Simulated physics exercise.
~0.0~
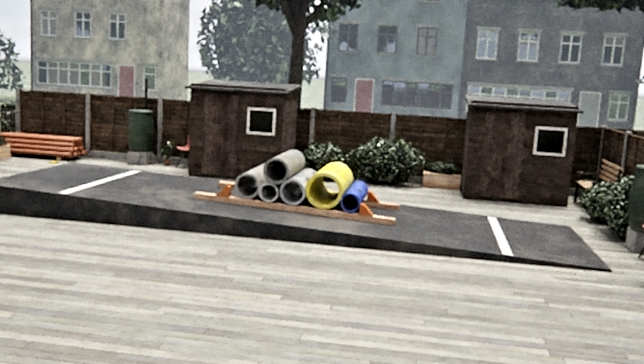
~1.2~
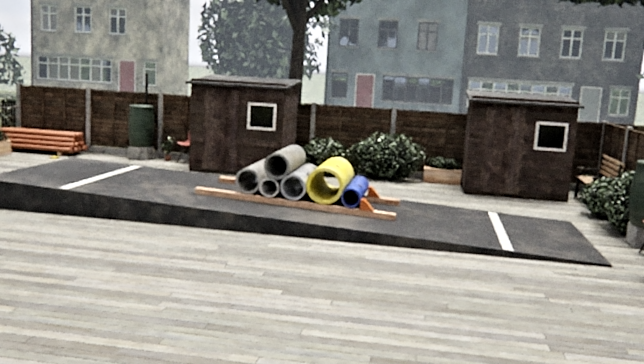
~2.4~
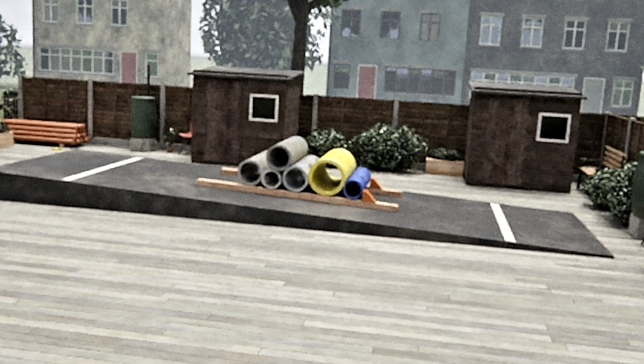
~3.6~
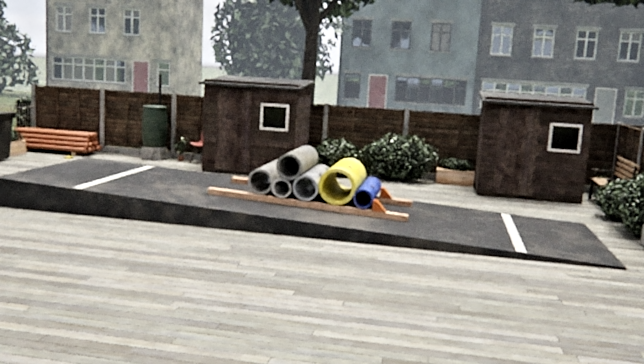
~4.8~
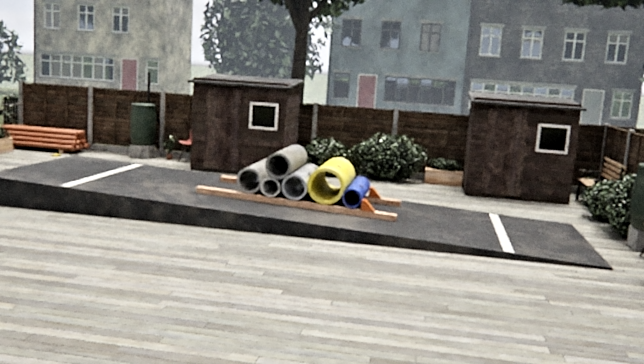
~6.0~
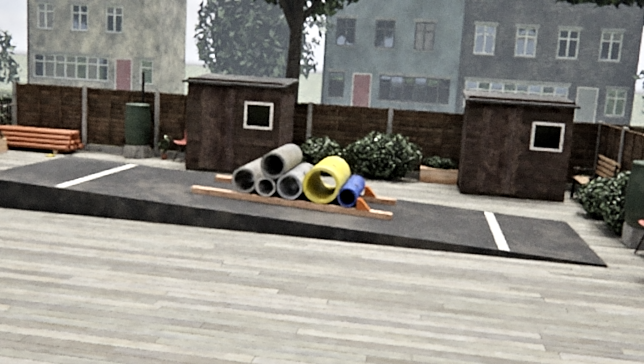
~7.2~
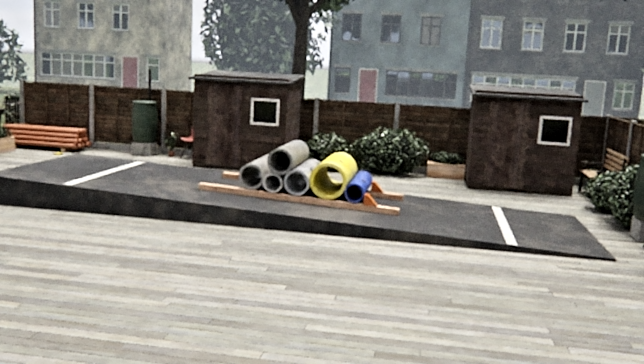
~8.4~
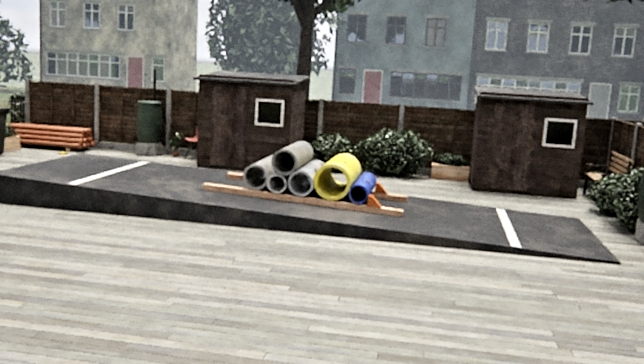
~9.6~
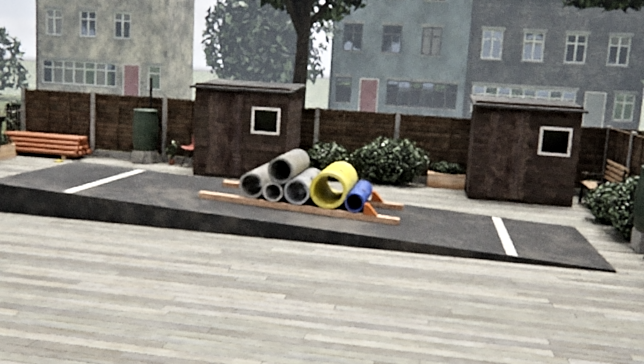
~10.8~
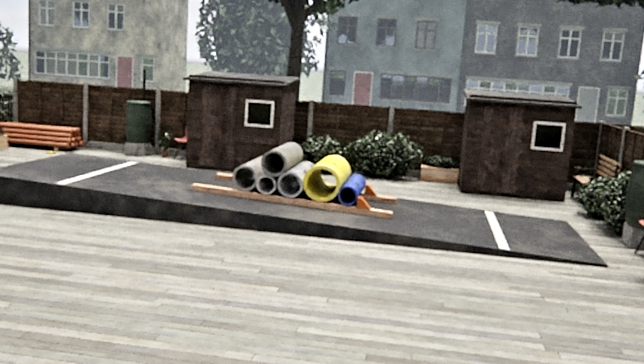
In this clip, a stack of grey pipes with a yellow and a blue one at its right end rests on timber bearers on a dark sloping pad between two white lines, and as the view sways slightly, the pipes stay in place through to the end.
